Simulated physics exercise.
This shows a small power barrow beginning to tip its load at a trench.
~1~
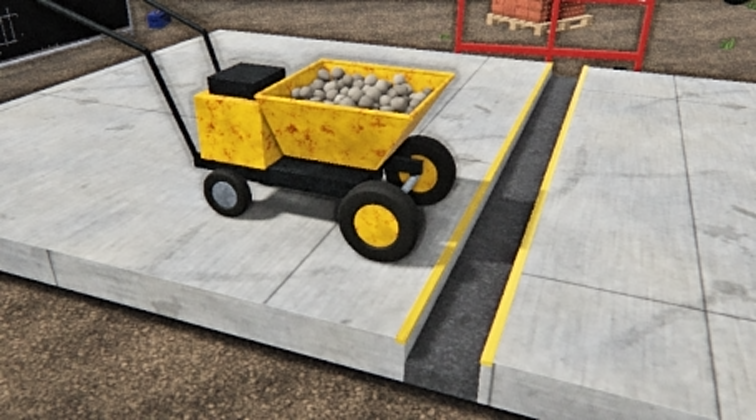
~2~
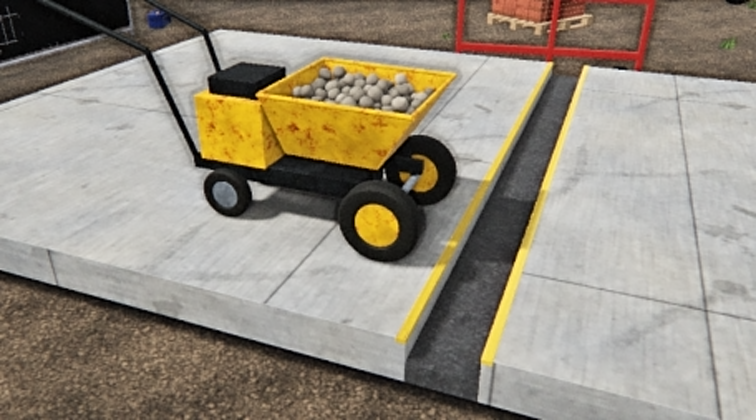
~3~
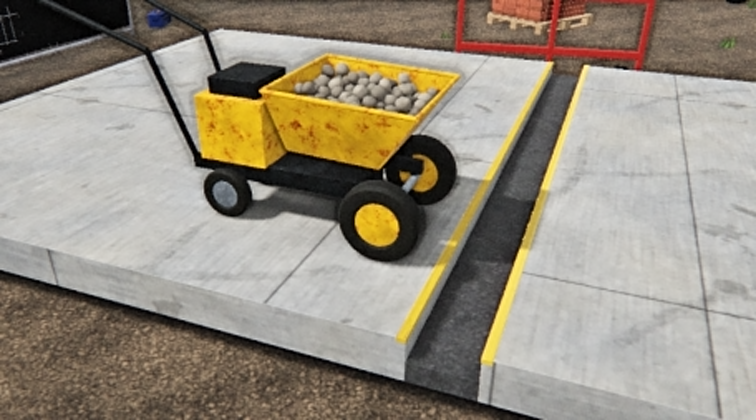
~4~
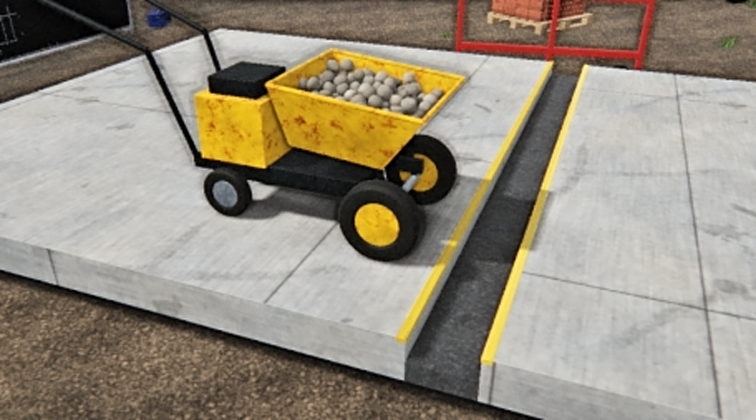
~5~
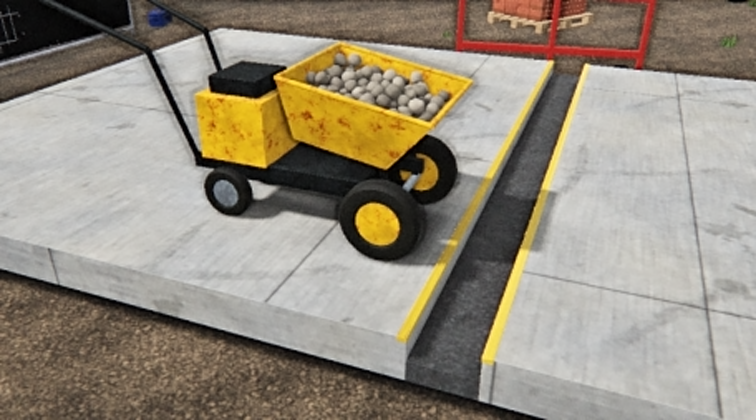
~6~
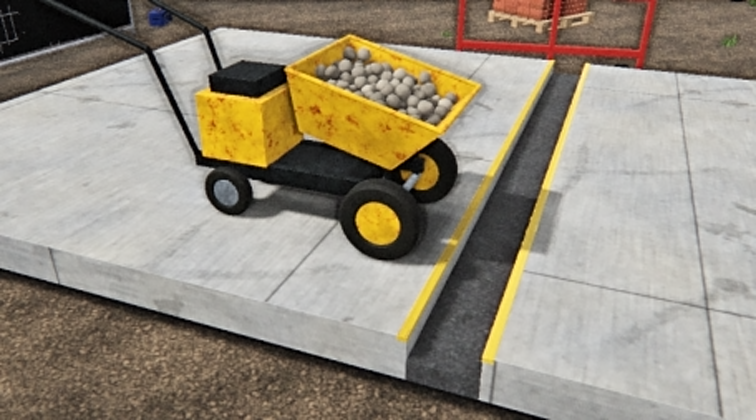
A yellow skip full of rounded grey stones slowly tilted forward to the right on a small wheeled barrow, its back end rising while the wheels stayed still beside a narrow, yellow-edged trench.
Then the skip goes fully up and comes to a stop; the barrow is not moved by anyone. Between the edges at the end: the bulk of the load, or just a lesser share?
A lesser share.
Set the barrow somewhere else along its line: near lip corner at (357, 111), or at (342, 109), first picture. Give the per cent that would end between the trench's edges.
The first stop gives 80 per cent; the second gives 80 per cent.
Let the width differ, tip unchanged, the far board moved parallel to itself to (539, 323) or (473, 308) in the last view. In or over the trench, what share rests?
First case 70 %, second case 0 %.
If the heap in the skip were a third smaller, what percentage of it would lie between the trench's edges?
20 per cent or thereabouts.
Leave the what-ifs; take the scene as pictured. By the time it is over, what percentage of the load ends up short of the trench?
About 0 %.
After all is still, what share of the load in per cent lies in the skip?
I'd put it at about 10 per cent.
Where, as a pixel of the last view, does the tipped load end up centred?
I'd mark it at roughly (560, 252).
Just after the last frame, skip tipped steeply; every one in the skip.
A moment on, skip tipped right over; the larger part in the skip; just a few in or heaped over the trench; roughly a quarter beyond it; just a few falling.
Further on, skip tipped right over; roughly a quarter in the skip; about a tenth in or heaped over the trench; roughly two thirds beyond it.
When it is over, skip tipped right over; about a tenth in the skip; roughly a quarter in or heaped over the trench; roughly two thirds beyond it.
